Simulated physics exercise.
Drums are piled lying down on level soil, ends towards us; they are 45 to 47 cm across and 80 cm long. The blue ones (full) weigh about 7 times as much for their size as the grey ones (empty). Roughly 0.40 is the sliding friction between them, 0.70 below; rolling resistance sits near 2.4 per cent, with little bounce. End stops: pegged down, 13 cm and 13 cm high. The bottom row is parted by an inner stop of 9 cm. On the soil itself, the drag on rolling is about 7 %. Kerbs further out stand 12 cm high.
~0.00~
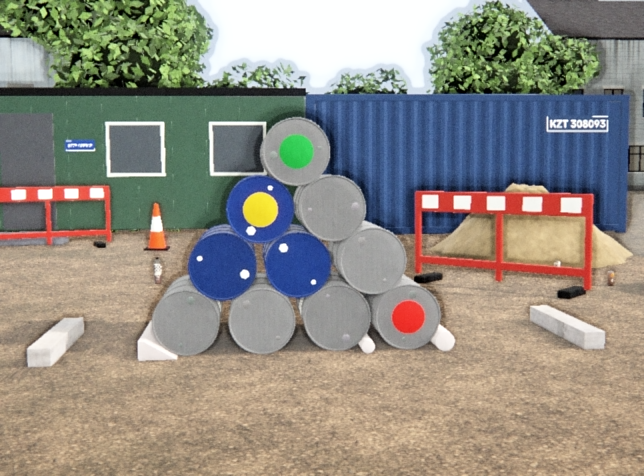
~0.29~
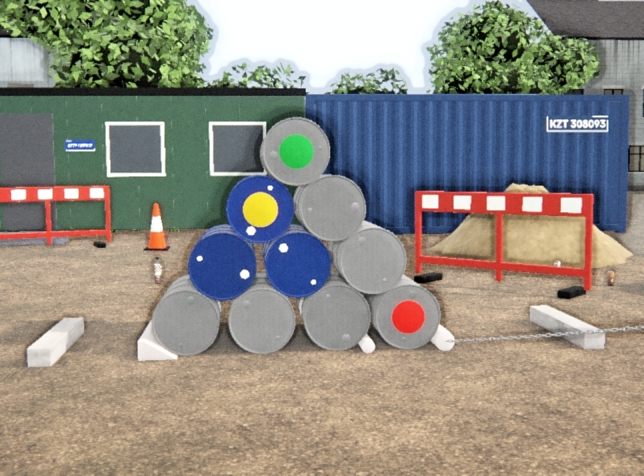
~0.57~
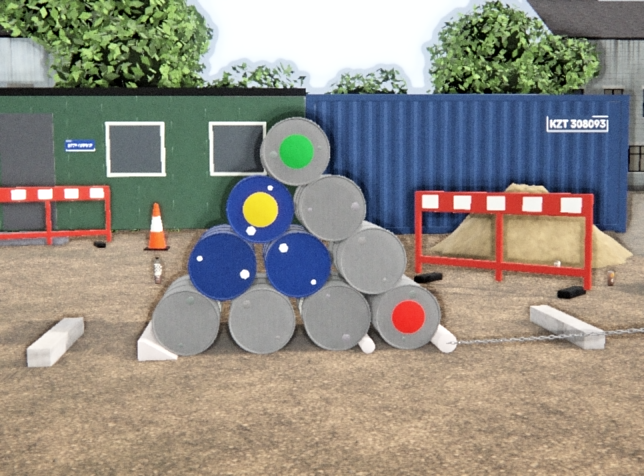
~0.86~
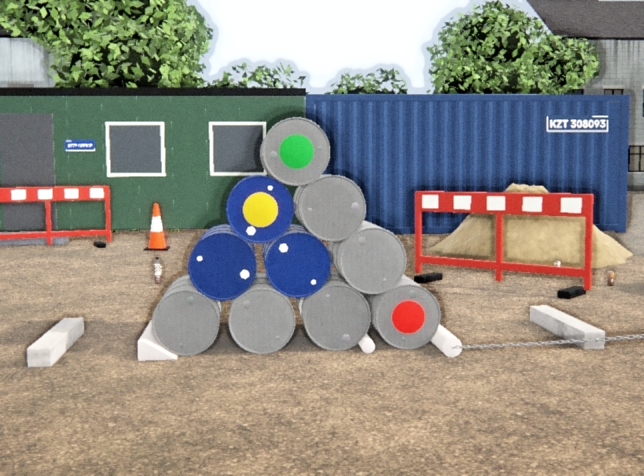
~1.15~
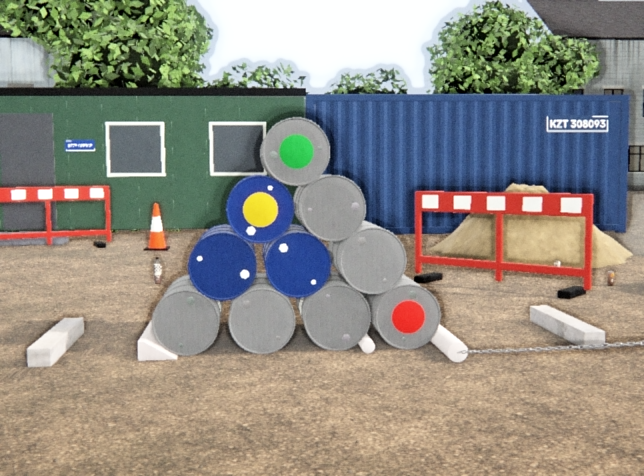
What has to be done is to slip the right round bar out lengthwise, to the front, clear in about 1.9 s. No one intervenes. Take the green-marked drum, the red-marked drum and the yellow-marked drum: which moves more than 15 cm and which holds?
The green-marked drum moves; the red-marked drum moves; the yellow-marked drum holds.
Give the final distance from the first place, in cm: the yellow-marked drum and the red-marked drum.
Yellow-marked drum: 0, red-marked drum: 95.
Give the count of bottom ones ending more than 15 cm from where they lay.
1.
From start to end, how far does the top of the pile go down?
Roughly 40 cm lower.
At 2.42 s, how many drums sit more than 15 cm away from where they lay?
0 at that time.
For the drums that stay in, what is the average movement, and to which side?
Their average shift is around 25 centimetres to the right.
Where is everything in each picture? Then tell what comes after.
In the first picture, 10 drums (3 blue), 4 on the base, highest (296, 152); green (296, 152), red (408, 317), yellow (260, 210); left chock (13 cm) (142, 342); right round bar (13 cm) (445, 332); inner round bar (9 cm) (368, 340); kerbs (42, 346) and (590, 329).
The right round bar has not moved yet, at (445, 332); the rest still, in the second picture.
The right round bar is 5 cm out, at (447, 334); the rest still; bottom ones (186, 323) (262, 321) (337, 318) (408, 317), in the third picture.
The right round bar is 18 cm out, at (452, 338); the rest still, in the fourth picture.
The right round bar is 32 cm out, at (458, 342); the rest still; green (296, 152), red (408, 317), yellow (260, 210), in the fifth picture.
After 2.80 s, 0 now displaced over 15 cm; green 5 cm right and 3.6 cm down; red 10 cm right; yellow in place.
After 3.74 s, 4 now displaced over 15 cm; green 29 cm right and 41 cm down; red 87 cm right; yellow in place.
After 5.00 s, 4 now displaced over 15 cm; green 49 cm right and 74 cm down; red 97 cm right; yellow in place.
All still by 6.0 s, 4 moved over 15 cm; not one over the kerbs; green 52 cm right and 75 cm down; red 97 cm right; yellow in place; top of the pile 1.2 m high, from 1.6 m.
